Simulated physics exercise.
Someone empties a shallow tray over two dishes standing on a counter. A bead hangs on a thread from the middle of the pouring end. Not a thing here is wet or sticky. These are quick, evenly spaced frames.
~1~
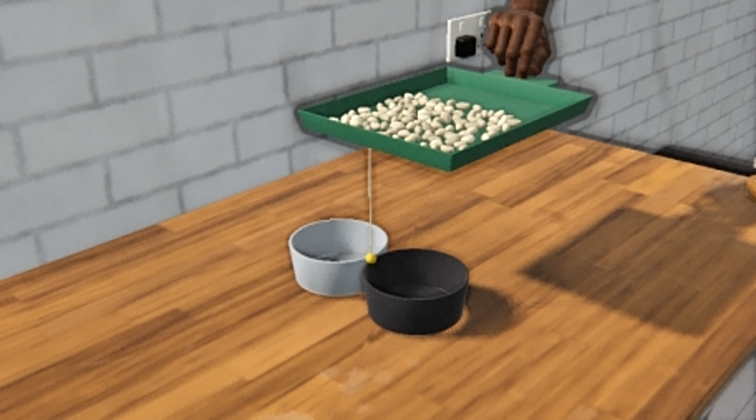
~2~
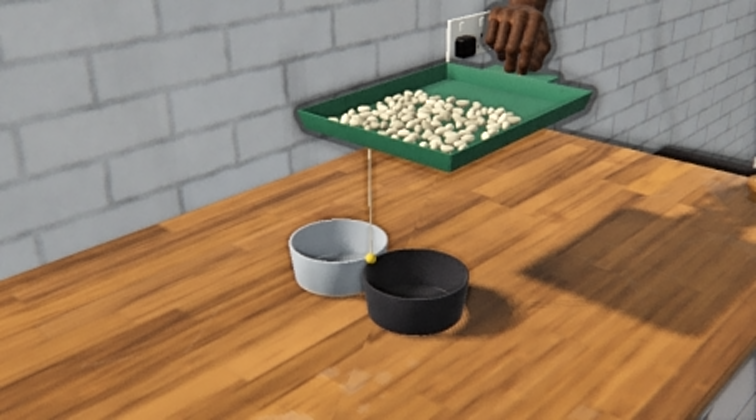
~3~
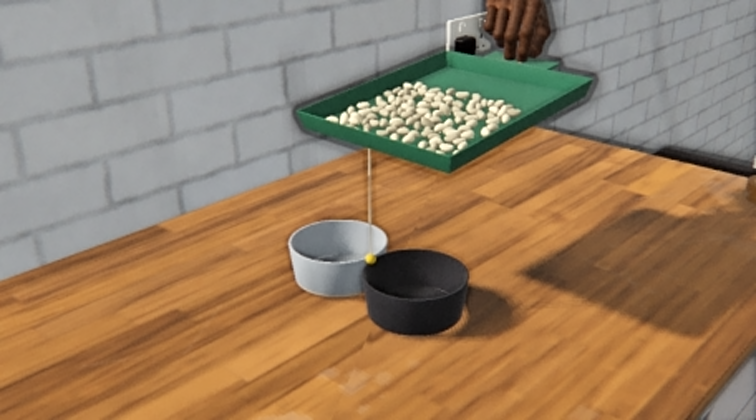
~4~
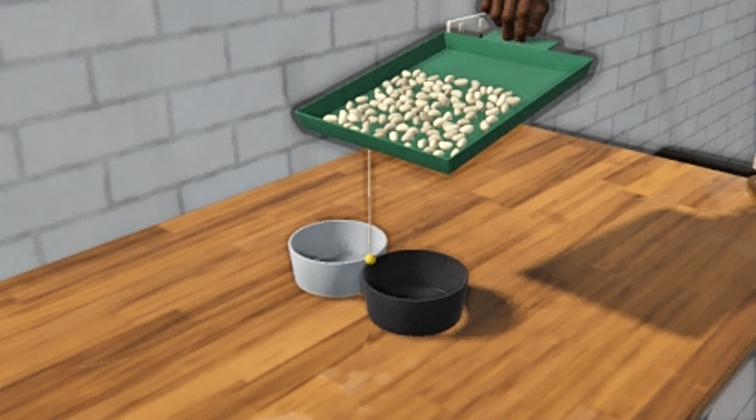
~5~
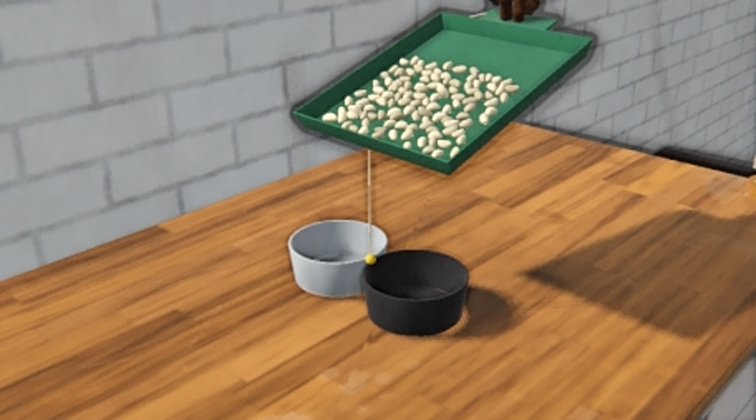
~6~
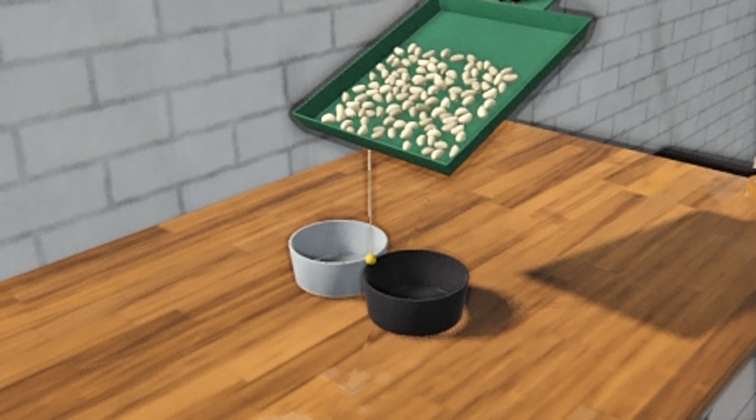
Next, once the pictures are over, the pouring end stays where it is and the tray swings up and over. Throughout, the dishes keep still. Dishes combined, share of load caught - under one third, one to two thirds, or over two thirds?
Below a third.
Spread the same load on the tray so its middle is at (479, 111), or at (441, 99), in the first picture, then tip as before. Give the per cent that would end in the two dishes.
Close to 0 and close to 0 per cent.
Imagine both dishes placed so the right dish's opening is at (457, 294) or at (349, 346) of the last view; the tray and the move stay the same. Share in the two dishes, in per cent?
Some 0 percent in the first case, 30 percent in the second.
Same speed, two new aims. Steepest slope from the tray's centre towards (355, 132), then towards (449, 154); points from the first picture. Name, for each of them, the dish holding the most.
Toward the first point it's the dish to the left; toward the second, the dish to the right.
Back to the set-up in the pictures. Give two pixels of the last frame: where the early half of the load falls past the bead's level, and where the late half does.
Early-half point (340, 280); late-half point (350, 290).
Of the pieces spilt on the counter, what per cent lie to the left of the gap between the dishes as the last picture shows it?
Close to 80 per cent of the spill, I think.
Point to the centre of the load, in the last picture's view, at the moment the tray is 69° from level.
Somewhere about (380, 118).
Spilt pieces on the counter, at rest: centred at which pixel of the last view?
(327, 351), about.
Soon after the last picture, tray tipped steeply; nearly all on the tray; a stray few in the air.
A little later, tray tipped past a quarter turn; about a quarter on the tray; a small part outside both; about two thirds in the air.
Later still, tray tipped past a quarter turn; a stray few in the right dish; nearly all outside both.
At rest, tray tipped past a quarter turn; a stray few in the right dish; none in the left dish; nearly all outside both.
